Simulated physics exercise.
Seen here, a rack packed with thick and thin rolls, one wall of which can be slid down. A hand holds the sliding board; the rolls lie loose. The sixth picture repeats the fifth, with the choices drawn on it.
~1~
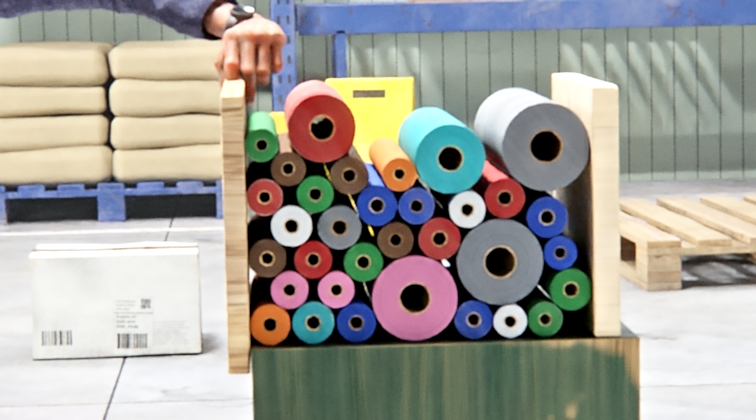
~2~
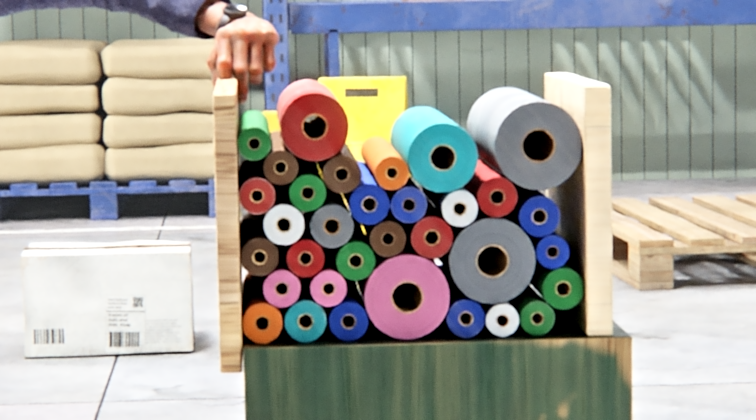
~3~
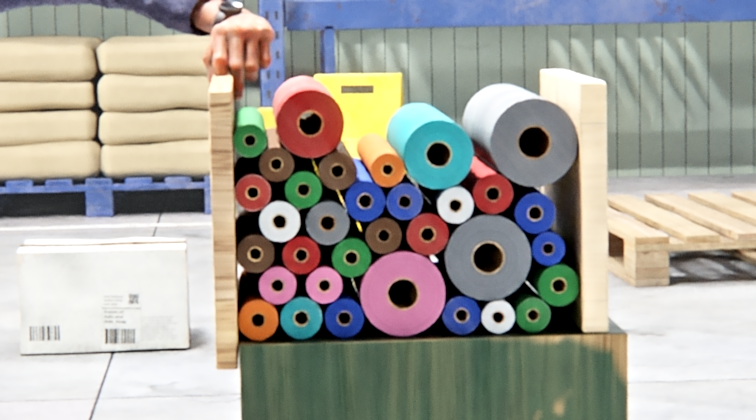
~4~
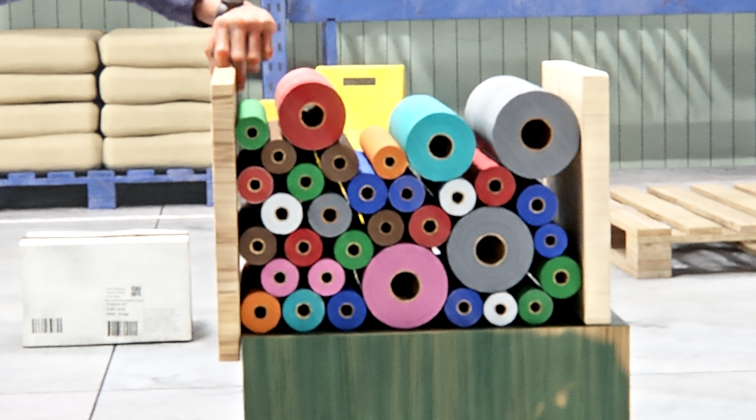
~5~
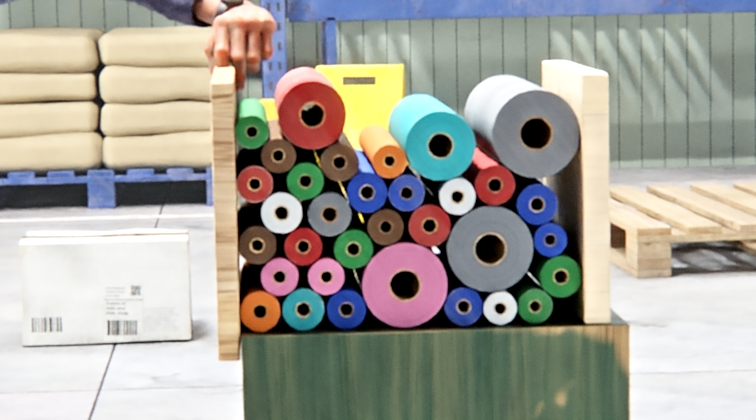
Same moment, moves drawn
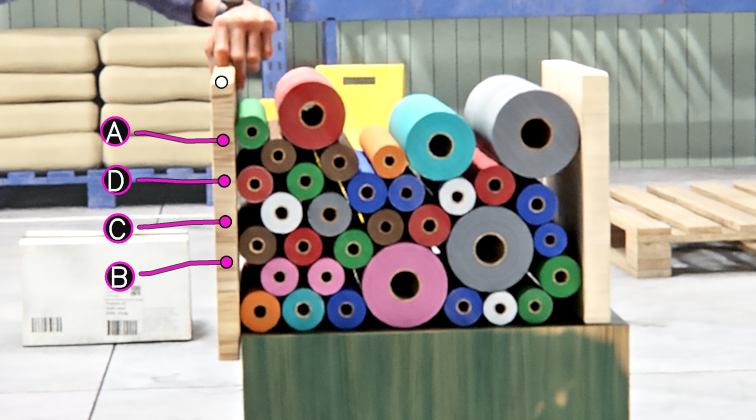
A wooden rack packed with thick and thin coloured rolls fills the middle of a warehouse, seen end-on from the front. Large red, turquoise and grey rolls lie on top and a big pink one sits low, between pale side boards above a green base, with sacks behind left and pallets right. A hand stays on the left board as the view shifts slightly, the rolls keeping their arrangement.
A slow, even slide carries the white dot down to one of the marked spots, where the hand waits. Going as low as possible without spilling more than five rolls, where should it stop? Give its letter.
The answer is mark B.
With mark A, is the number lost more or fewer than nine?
Fewer than nine.
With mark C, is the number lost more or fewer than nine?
At C, fewer than nine.
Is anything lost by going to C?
Yes, at C.
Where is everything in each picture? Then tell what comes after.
The first frame shows side board (237, 215); an orange roll (270, 325).
The second frame shows a brown roll (259, 257).
The third frame shows a white roll (280, 222); a red roll (253, 193).
The fourth frame shows a brown roll (278, 157); a turquoise roll (441, 146).
The fifth frame shows side board (227, 202); an orange roll (260, 311).
On the copy, A at (223, 140); B at (227, 263); C at (226, 222); D at (225, 181); the white dot at (222, 82).
On B. First, top of the board (235, 165).
Then, top of the board (238, 258).
Finally, top of the board (238, 261), four out over the board.
By contrast, A none out over the board; C three out over the board; D none out over the board.
